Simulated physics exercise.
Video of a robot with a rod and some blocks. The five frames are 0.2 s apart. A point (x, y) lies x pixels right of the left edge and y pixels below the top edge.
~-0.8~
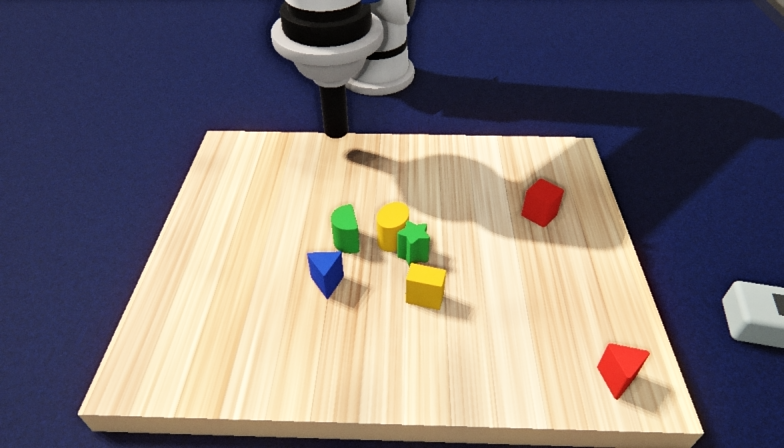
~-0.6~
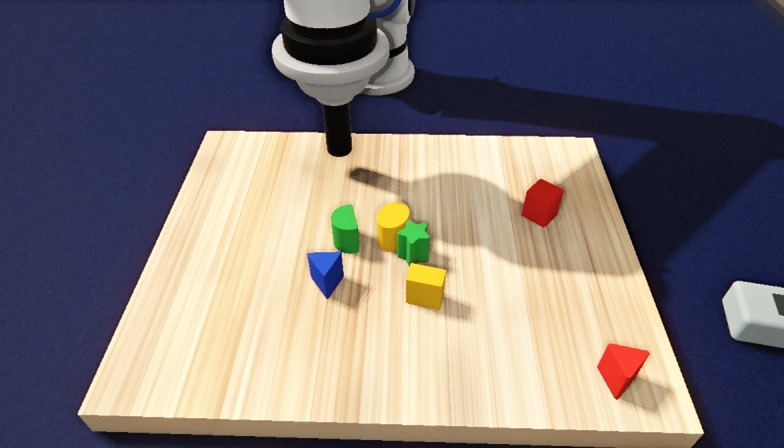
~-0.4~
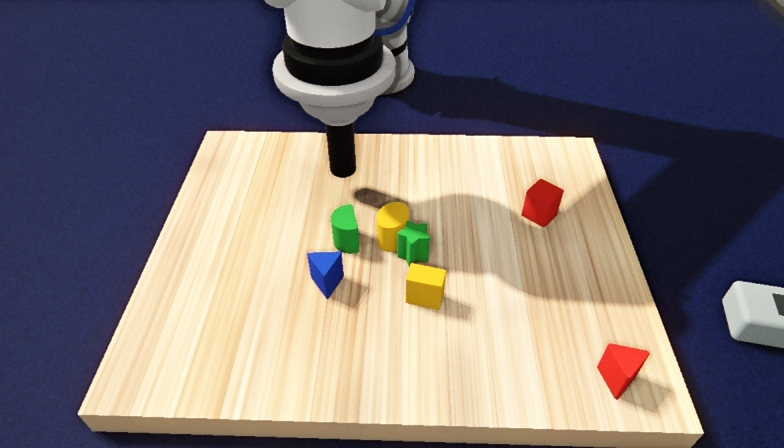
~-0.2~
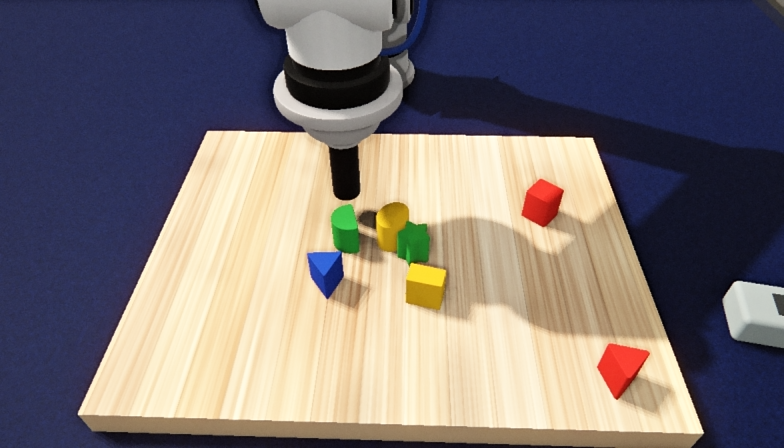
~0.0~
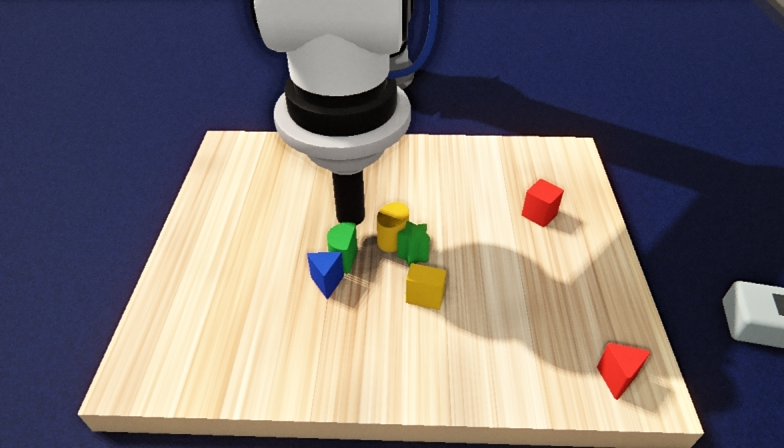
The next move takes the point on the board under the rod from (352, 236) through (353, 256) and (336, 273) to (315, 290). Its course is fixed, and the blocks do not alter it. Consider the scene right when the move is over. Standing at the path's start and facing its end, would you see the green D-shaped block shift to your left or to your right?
To the left.
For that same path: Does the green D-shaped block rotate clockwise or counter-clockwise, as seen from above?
Against the clock.
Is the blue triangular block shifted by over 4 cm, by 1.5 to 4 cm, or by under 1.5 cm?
The move is long, over 4 cm.
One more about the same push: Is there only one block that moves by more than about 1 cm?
Going by the path, no.
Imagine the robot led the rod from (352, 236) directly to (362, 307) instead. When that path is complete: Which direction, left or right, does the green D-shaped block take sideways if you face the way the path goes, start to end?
Gets pushed right.
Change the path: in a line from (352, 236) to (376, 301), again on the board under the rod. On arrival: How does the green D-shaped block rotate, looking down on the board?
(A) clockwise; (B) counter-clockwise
(A)
The first path, step by step. Halfway along, rod at (343, 248); blue triangular block at (309, 280), turned 85° clockwise; green D-shaped block at (336, 268).
At the end, rod at (313, 273); blue triangular block at (294, 294), turned 80° clockwise; green D-shaped block at (329, 289), turned 35° anticlockwise; yellow oval unmoved.
